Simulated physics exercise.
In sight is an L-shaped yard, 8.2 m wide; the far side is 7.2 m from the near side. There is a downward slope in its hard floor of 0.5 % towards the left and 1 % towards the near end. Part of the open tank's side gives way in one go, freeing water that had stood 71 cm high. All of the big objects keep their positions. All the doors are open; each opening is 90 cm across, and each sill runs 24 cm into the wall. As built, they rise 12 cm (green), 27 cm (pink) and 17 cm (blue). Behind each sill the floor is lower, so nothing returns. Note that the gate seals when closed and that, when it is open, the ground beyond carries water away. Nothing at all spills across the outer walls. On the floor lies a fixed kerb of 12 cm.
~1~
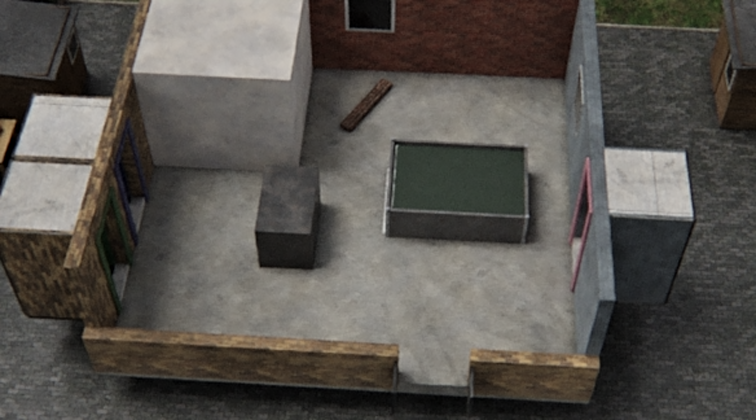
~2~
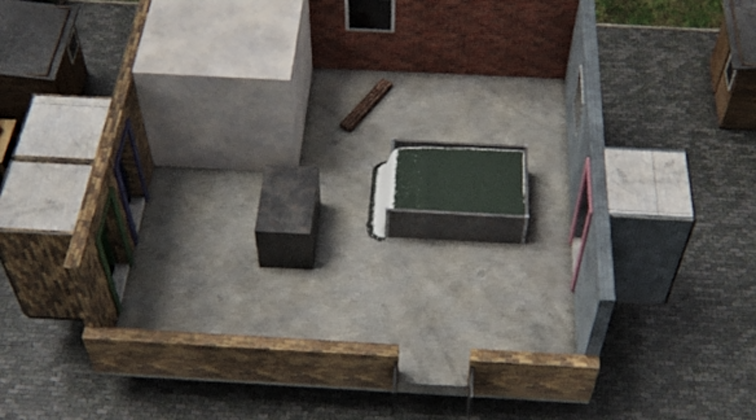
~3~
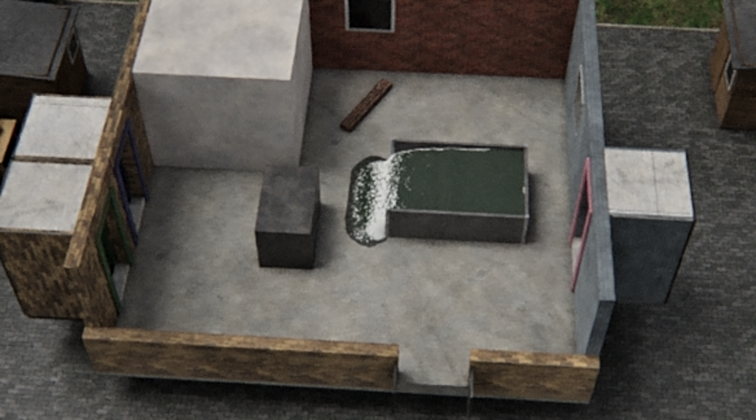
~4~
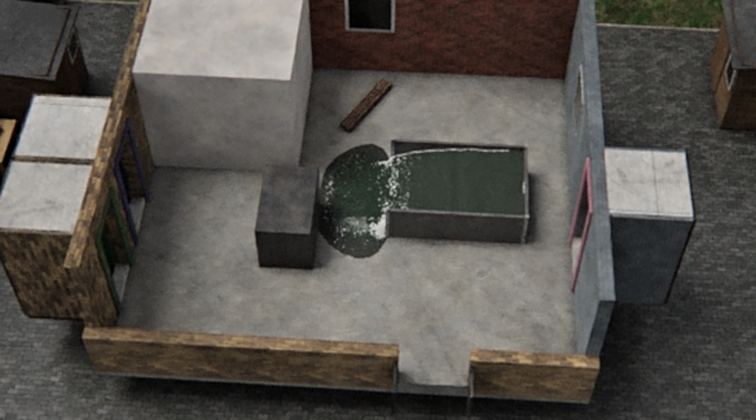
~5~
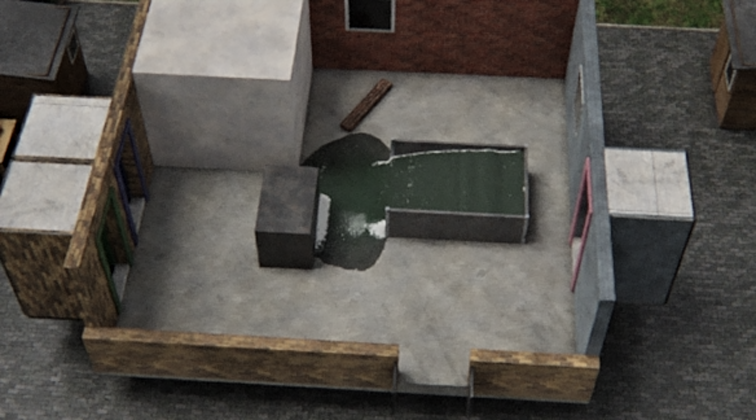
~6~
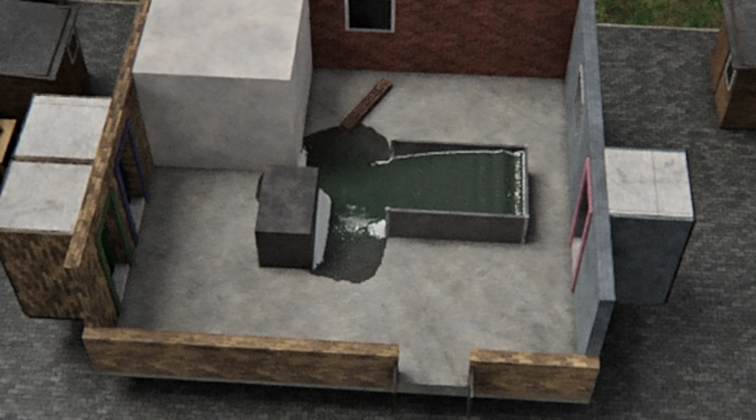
In a walled yard, dark green water bursts from an open tank's left side and spreads around a dark block.
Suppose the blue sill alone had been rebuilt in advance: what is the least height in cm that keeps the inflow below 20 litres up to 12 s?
About 16 cm.
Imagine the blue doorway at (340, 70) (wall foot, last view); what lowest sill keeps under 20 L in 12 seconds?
Close to 22 cm at the least.
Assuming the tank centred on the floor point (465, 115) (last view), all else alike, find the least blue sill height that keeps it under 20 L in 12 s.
In this case, 11.0 cm or so.
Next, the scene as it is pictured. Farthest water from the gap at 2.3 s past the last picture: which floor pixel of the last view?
Roughly at (112, 345) in the last view.
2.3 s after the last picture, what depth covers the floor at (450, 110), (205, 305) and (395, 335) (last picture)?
Depths of roughly 0 cm, 0 cm and 3 cm, in that order.
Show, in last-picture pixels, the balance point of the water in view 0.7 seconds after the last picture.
I'd say around (400, 201).
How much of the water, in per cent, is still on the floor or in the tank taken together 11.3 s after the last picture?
Roughly 92 %.
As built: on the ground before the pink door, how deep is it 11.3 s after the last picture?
It stands about 6.0 centimetres deep.
Then, 0.7 s after the last picture water covers 20 % of the floor, deepest (46 cm) near (321, 217); it has not reached the blue door.
Then, 2.3 s after the last picture water covers 50 % of the floor, deepest (34 cm) near (313, 73); 21 cm at the blue door, 6 litres in over its 17 cm sill.
Then, 11.3 s after the last picture water covers 100 % of the floor, deepest (15 cm) near (489, 375); 7 cm at the blue door, 13 litres in over its 17 cm sill.
At the blue door as built, the water peaked near 22 cm, 2.1 s after the last picture.
Run again over the same 12 s with other heights there, 27 litres in over 14.5 cm, 6 litres over 19.5 cm. The limit of 20 litres is kept from about 16 cm up.
